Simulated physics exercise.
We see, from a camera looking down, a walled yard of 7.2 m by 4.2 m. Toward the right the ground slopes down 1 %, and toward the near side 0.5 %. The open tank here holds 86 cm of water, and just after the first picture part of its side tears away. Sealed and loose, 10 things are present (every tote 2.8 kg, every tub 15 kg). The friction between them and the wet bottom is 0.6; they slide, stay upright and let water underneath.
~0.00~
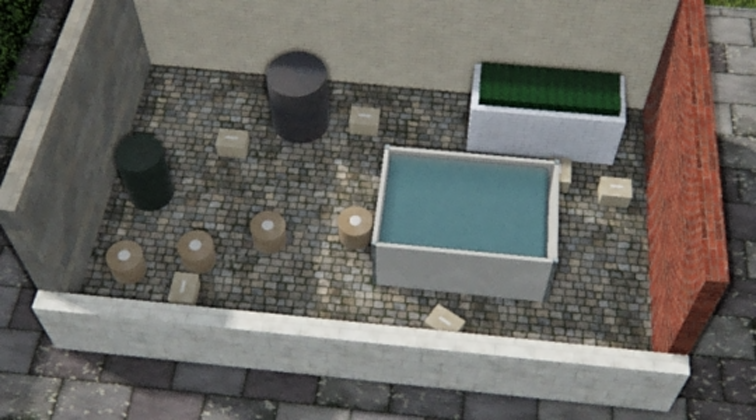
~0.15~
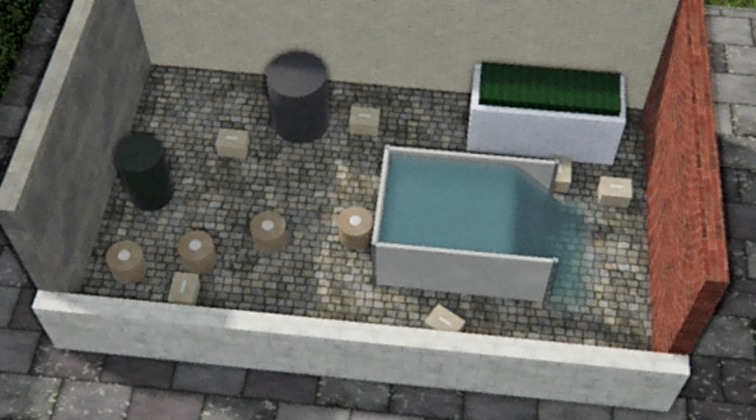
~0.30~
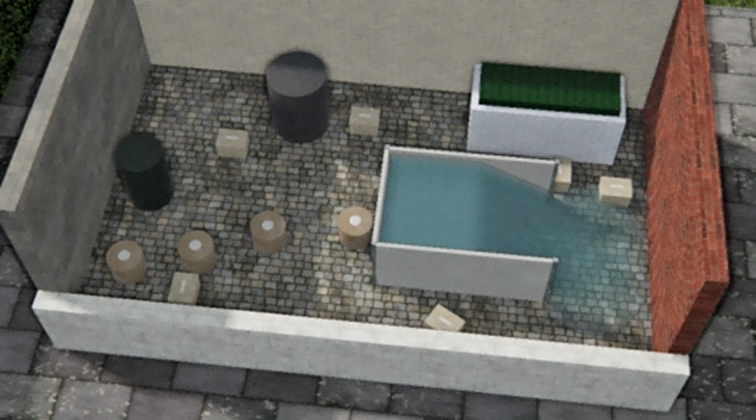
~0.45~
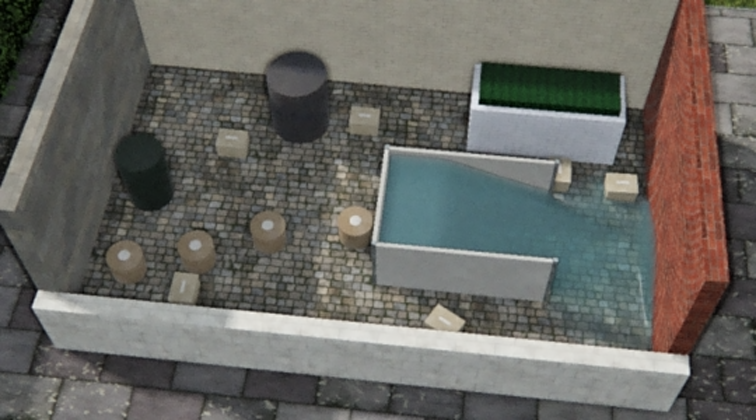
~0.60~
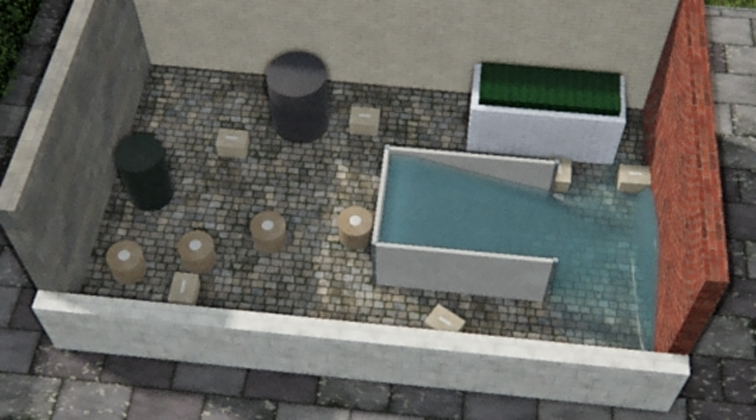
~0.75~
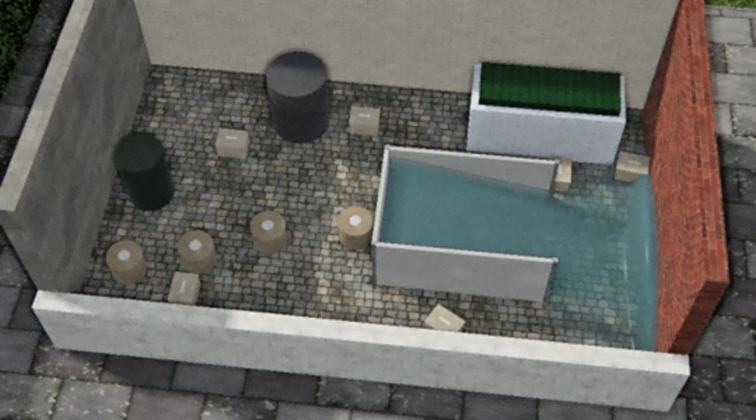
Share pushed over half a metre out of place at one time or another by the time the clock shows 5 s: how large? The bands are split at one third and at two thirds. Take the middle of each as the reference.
It falls at two thirds or above.
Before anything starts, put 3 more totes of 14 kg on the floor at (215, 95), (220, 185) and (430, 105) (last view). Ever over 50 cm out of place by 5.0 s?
Outcome: Stays within first, stays within next, breaks the threshold last.
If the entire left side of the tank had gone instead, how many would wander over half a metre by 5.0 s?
Then it comes to 8 of them.
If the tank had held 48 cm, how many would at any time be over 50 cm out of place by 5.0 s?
It would come to 5 of them.
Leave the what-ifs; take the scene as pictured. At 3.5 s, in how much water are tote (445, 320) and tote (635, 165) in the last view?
I'd estimate 13 cm for the first and 23 cm for the second.
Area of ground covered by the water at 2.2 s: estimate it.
Flooded: Near 12 m2.
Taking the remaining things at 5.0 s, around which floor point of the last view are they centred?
Mean position: Approximately (236, 209).
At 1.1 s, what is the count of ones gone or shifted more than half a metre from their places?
My count gives 1.
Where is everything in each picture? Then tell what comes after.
In the first frame, a tote at (616, 187) rests on the ground; a tote at (183, 287) rests on the ground; water covers 3.0 m2; 0 of 10 have shifted.
In the second frame, a tote at (616, 187), on the bottom; a tote at (183, 287) rests on the ground; water covers 3.9 m2; 0 of 10 have shifted.
In the third frame, a tote at (616, 187), on the bottom; a tote at (183, 287) rests on the ground; water covers 5.3 m2; 0 of 10 have shifted.
In the fourth frame, a tote at (622, 183), on the bottom, 10 cm from its start; a tote at (183, 287), on the bottom; 6.2 m2 under water; 1 of 10 have shifted.
In the fifth frame, a tote at (635, 174), afloat, 33 cm from its start; a tote at (183, 287), on the bottom; water covers 6.6 m2; 1 of 10 have shifted.
In the sixth frame, a tote at (634, 163) floats, 44 cm from its start; a tote at (183, 287) rests on the ground; water covers 6.9 m2; 1 of 10 have shifted.
After 1.1 s 1 of 10 are over 50 cm from their spots; 1 afloat.
After 2.2 s 3 of 10 are over 50 cm from their spots; 3 afloat.
After 3.5 s 5 of 10 are over 50 cm from their spots; 5 afloat.
After 5.0 s 8 of 10 are over 50 cm from their spots, and 8 have been at some point; 8 afloat.
